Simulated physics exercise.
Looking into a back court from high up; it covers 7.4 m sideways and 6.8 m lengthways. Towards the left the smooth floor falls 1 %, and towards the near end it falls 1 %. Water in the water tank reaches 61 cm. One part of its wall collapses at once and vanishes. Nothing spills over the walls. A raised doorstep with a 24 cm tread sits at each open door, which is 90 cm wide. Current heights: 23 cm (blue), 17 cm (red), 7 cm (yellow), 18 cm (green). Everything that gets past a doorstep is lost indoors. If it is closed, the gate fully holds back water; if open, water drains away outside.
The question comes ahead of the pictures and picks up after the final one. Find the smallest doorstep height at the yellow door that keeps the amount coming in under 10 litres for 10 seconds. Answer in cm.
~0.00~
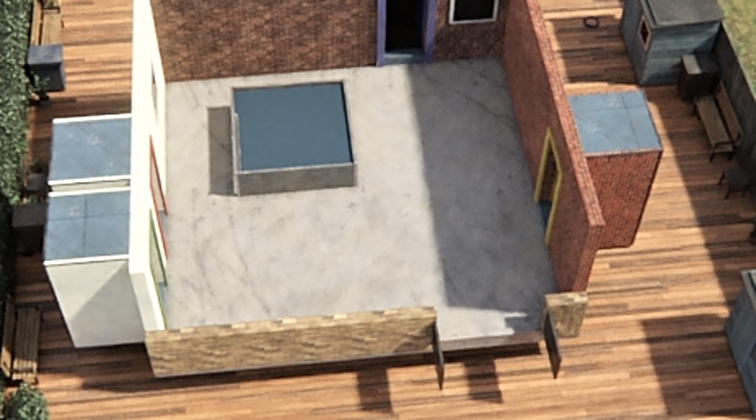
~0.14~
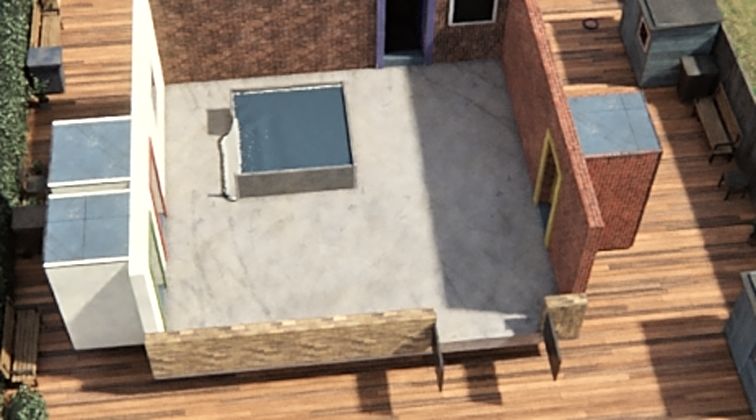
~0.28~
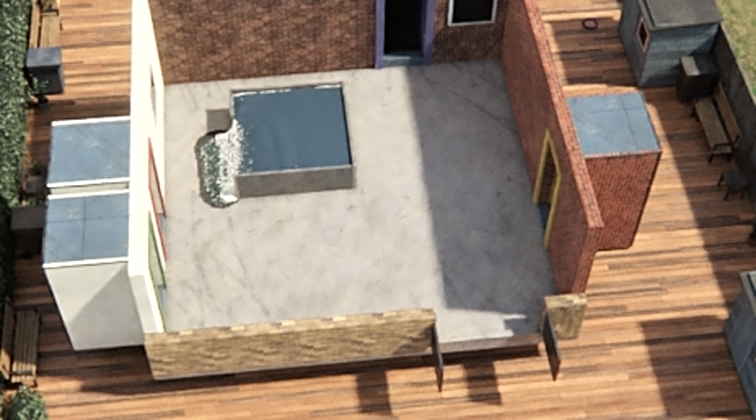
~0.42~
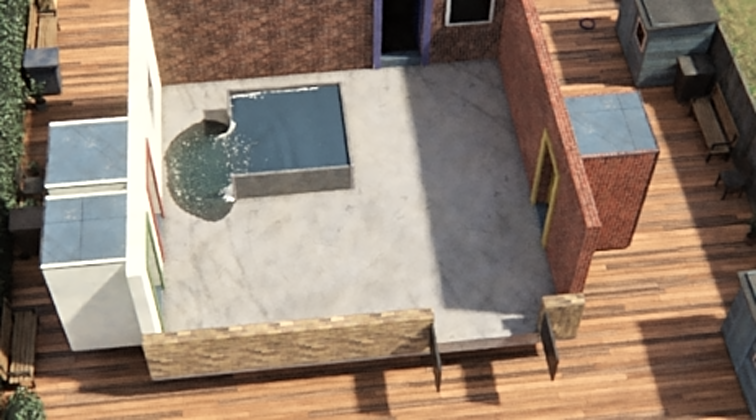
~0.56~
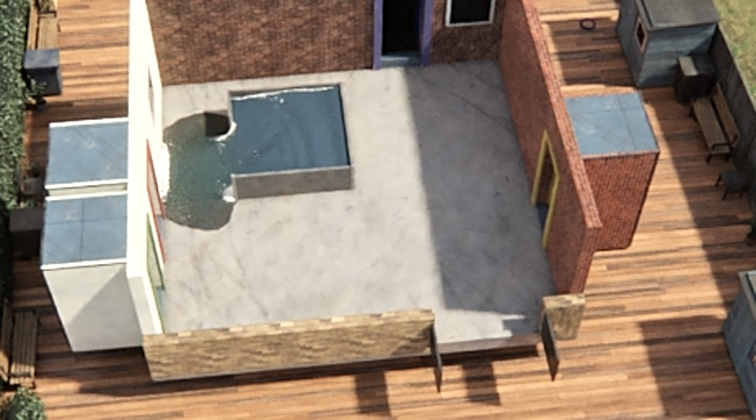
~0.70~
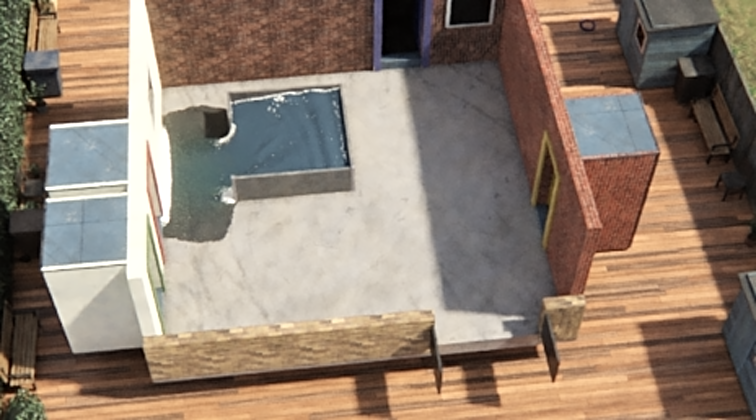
The smallest height is roughly 6.5 cm.
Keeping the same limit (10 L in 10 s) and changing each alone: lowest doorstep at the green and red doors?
About 15 cm at green and about 25 cm at red.
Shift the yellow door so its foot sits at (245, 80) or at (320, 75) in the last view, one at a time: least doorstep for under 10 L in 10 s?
About 10.0 and 6.0 cm.
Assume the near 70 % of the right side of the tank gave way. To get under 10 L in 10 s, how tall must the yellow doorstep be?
About 17 cm.
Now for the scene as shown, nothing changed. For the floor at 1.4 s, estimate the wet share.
About 10 per cent.
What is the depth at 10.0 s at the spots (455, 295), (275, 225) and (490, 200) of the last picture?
In order: Around 6, 2 and 8 cm.
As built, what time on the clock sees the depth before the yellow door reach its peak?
The depth peaks at about 8.5 seconds.
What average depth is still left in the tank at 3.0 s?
I'd put it at some 24 centimetres on average.
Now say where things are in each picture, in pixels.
The first frame shows the water tank at (292, 127) is whole and still, 61 cm deep; the yellow door at (549, 190) is dry.
In the second frame, the gap is at (237, 158), the front 0.3 m out at (225, 187); the back of the water tank holds 61 cm.
In the third frame, the front is at (199, 155), 0.8 m from the gap at (237, 160); 1.2 m2 of floor is wet, 61 cm left at the back.
In the fourth frame, water pours out at (234, 161) and has run 1.3 m, to (171, 169); about 9 cm deep outside, 61 cm at the back.
In the fifth frame, the front is at (162, 137), 1.5 m from the gap at (235, 162); 3.6 m2 of floor is wet, 61 cm left at the back.
In the sixth frame, water pours out at (235, 163) and has run 1.6 m, to (162, 122); about 9 cm deep outside, 57 cm at the back; the yellow door at (546, 193), 6.3 m from the gap, is still 6.1 m from the nearest water.
After 1.4 s water covers 10 % of the floor, deepest (48 cm) near (163, 183); it has not reached the yellow door.
After 3.0 s water covers 30 % of the floor, deepest (36 cm) near (165, 361); it has not reached the yellow door.
After 10.0 s water covers 95 % of the floor, deepest (13 cm) near (165, 361); 8 cm at the yellow door, 8 litres in over its 7 cm doorstep.
At the yellow door as built, the water arrived by 6.1 s and peaked near 10 cm at 8.6 s.
Run again over the same 10 s with other heights there, 15 litres in over 6 cm, 3 litres over 8.5 cm. The limit of 10 litres is kept from about 6.5 cm up.
